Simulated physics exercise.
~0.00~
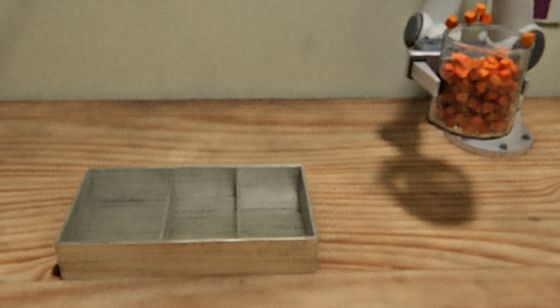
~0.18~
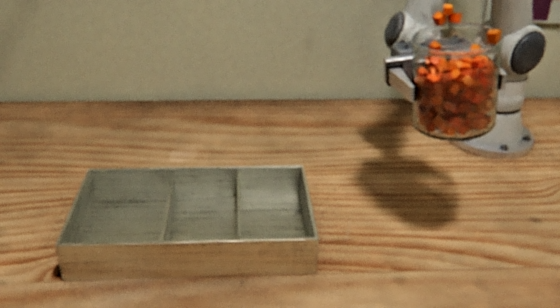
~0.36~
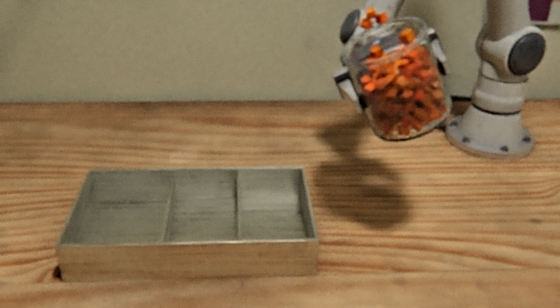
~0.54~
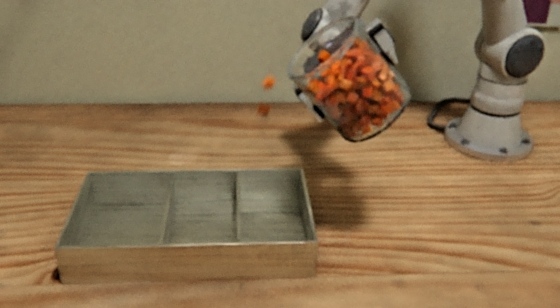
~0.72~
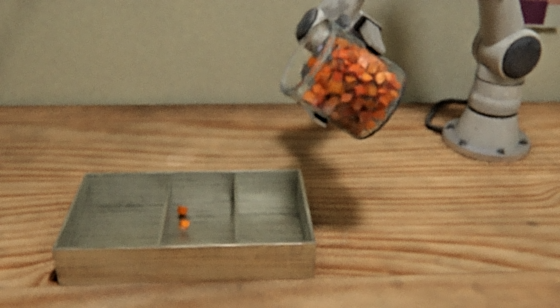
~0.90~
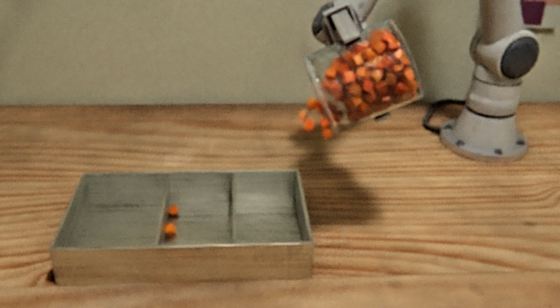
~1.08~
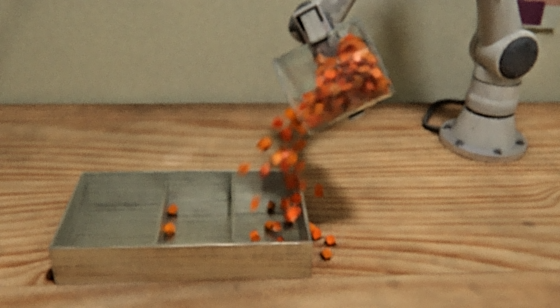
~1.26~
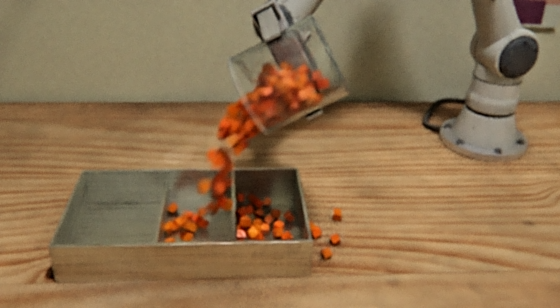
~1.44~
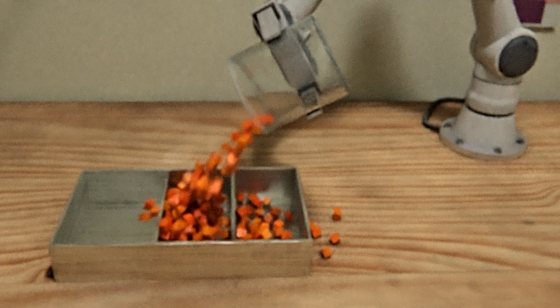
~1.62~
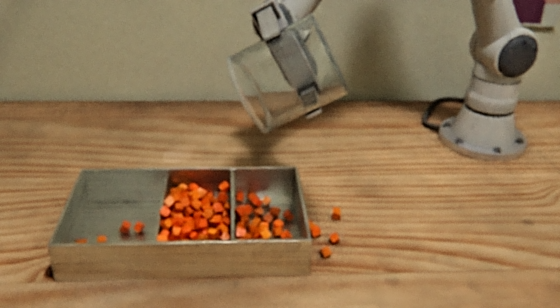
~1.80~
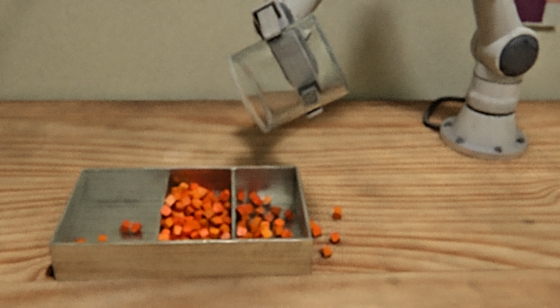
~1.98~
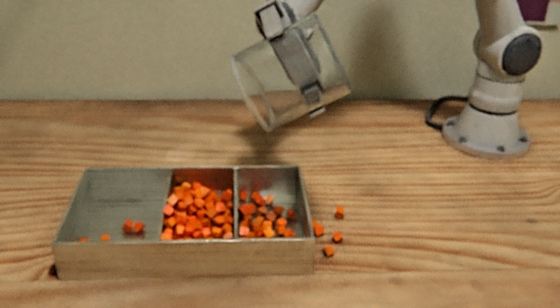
A robot arm tips a clear beaker, spilling orange cubes mostly into a tray's middle section.
